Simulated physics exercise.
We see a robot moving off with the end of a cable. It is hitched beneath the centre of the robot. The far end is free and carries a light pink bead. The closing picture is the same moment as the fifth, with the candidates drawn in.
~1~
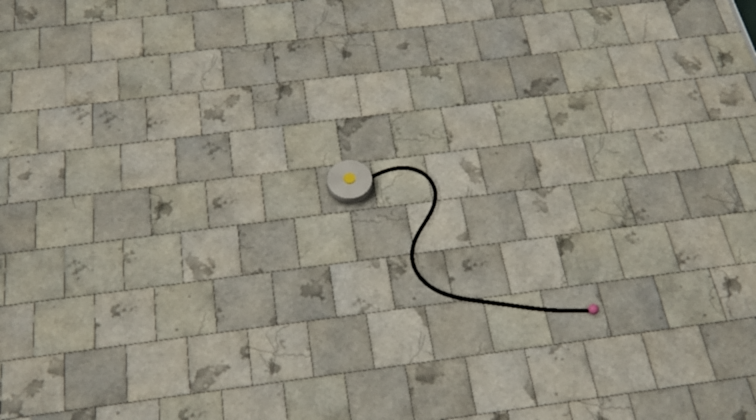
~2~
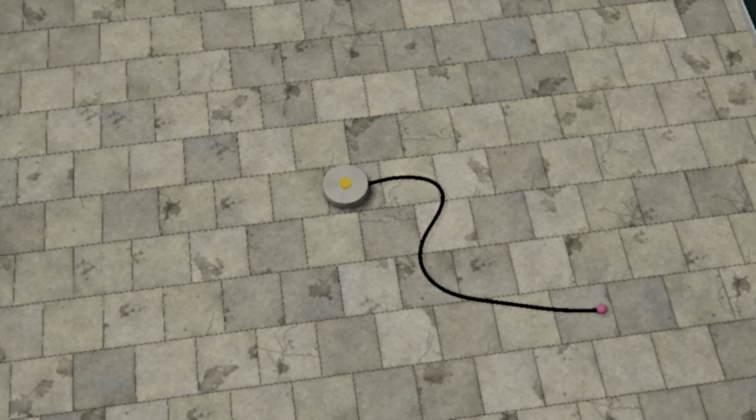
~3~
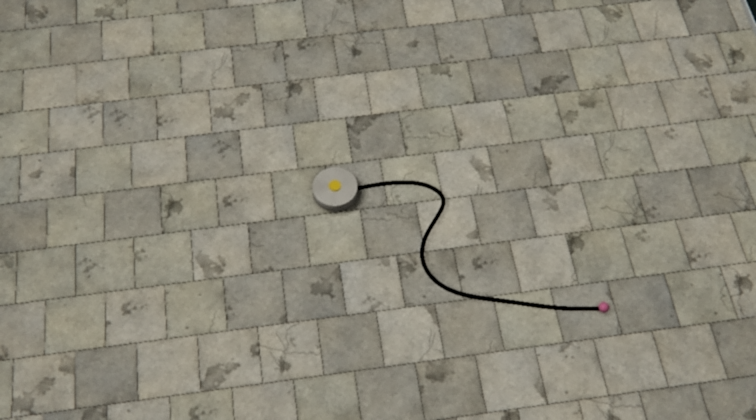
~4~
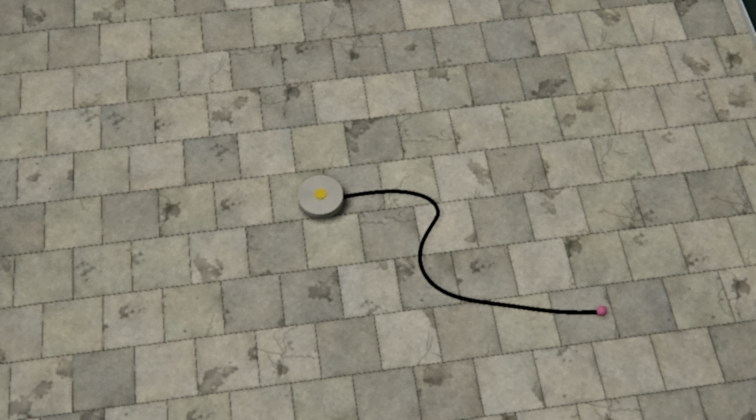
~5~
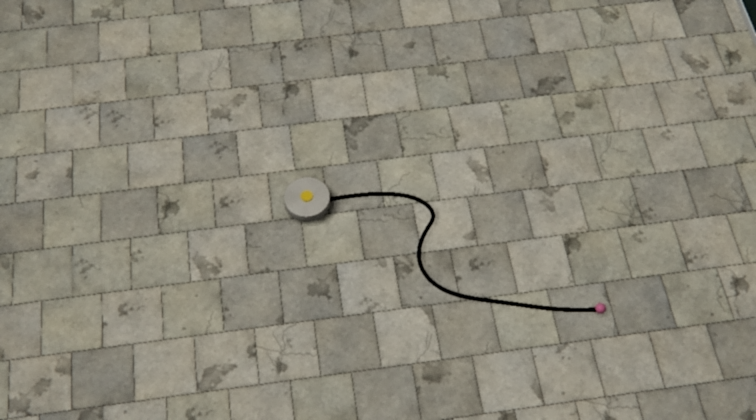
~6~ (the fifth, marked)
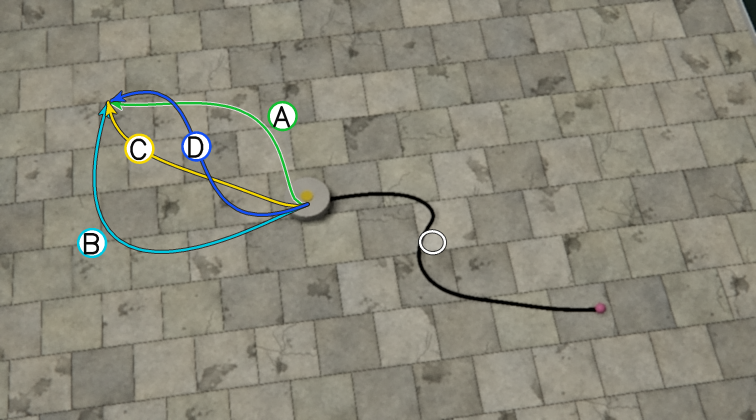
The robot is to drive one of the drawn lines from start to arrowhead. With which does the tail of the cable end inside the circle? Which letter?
The end stops on the ring with A.
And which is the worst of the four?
B.
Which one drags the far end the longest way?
That is B.
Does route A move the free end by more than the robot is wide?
Yes.
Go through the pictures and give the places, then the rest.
Free end (593, 309); robot (350, 183), in the first picture.
Robot (345, 187); free end (602, 309), in the second picture.
Robot (335, 190); free end (604, 307), in the third picture.
Robot (321, 198); free end (602, 311), in the fourth picture.
Robot (307, 200); free end (601, 308), in the fifth picture.
On the marked copy, A from (308, 204) via (240, 110) to (110, 103); B from (308, 204) via (129, 246) to (108, 104); C from (308, 204) via (185, 170) to (108, 102); D from (308, 204) via (201, 159) to (111, 101); the ring at (433, 242).
Following A. Soon after the start, robot (266, 126), middle of the cable (406, 240), free end (584, 308).
Later, robot (179, 99), middle of the cable (336, 182), free end (492, 275).
In the end, robot (106, 98), middle of the cable (273, 161), free end (432, 240); the free end is on the ring.
As for the rest, B leaves the free end at (397, 277); C leaves the free end at (421, 258); D leaves the free end at (422, 257).
